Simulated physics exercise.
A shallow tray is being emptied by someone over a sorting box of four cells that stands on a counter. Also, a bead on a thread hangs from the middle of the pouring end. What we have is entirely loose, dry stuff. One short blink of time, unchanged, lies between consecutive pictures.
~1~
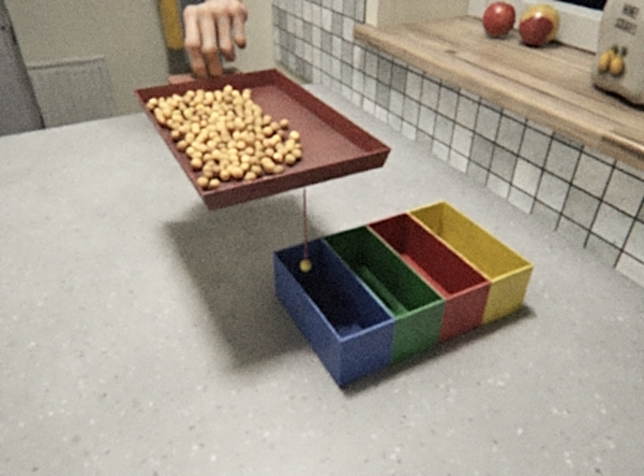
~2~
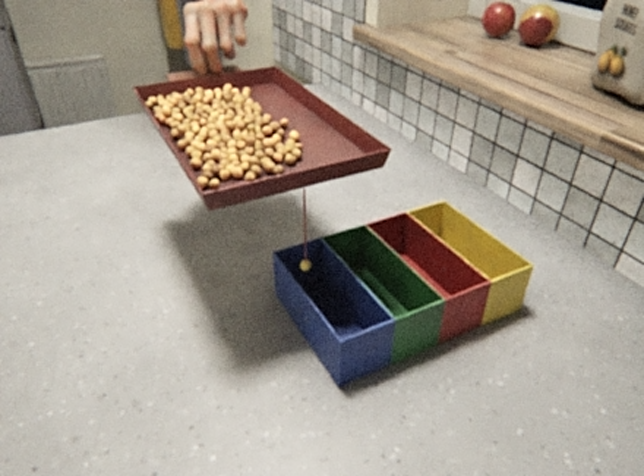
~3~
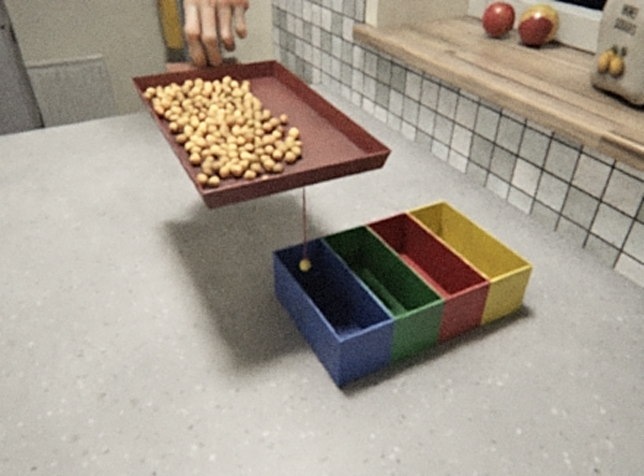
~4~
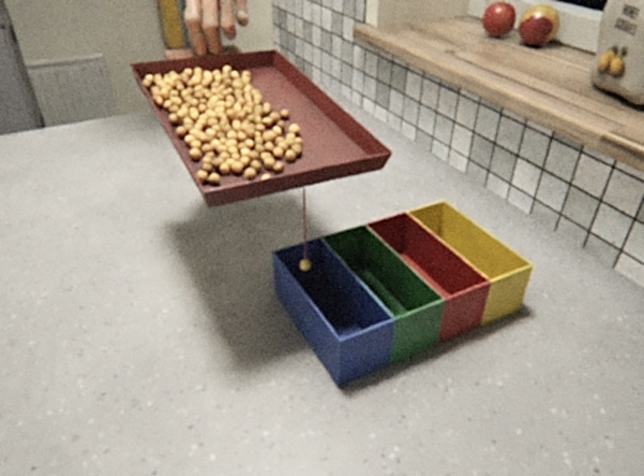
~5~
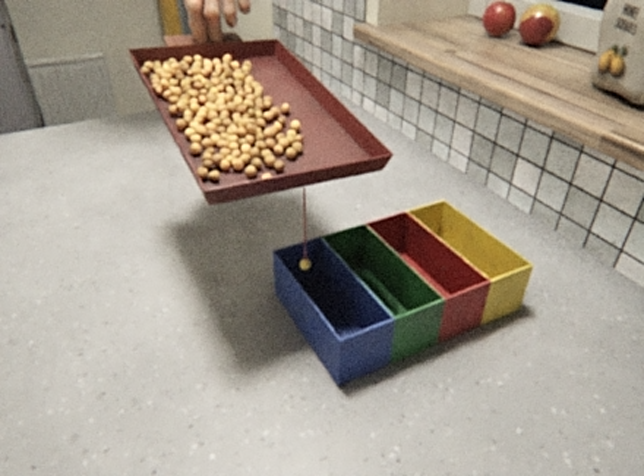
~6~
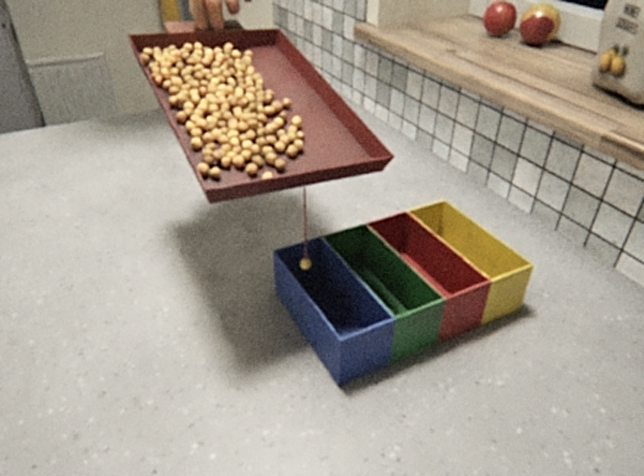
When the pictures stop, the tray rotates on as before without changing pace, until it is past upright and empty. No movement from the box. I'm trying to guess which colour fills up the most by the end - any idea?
Go with green; that cell ends fullest.
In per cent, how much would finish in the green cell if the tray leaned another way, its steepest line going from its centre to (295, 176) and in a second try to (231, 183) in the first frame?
Somewhere close to 20 % the first time, 0 % the second.
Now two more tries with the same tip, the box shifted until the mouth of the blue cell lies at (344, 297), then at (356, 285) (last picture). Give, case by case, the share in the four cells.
Close to 90 in a hundred, followed by close to 80 in a hundred.
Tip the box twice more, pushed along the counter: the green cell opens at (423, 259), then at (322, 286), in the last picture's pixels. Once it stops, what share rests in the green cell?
10 %, 30 %.
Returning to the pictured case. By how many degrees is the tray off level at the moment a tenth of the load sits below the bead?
I'd say it is tilted about 105°.
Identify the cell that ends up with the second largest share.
The answer is that blue cell.
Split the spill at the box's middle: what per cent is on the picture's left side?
Close to 70 %.
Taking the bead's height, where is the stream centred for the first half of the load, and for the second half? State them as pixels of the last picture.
At (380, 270) for the first part, then at (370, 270) for the others.
Soon after the last picture, tray tipped steeply; nearly all on the tray; a stray few in the green cell; a stray few falling or outside the box.
A little later, tray tipped right over; nearly all on the tray; a stray few in the green cell; a stray few in the red cell; a stray few falling or outside the box.
Later still, tray tipped past a quarter turn; about half in the green cell; about a third in the blue cell; a stray few in the red cell; a stray few in the yellow cell; a small part falling or outside the box.
At rest, tray tipped past a quarter turn; about half in the green cell; about a third in the blue cell; a stray few in the red cell; a stray few in the yellow cell; a small part outside the box.
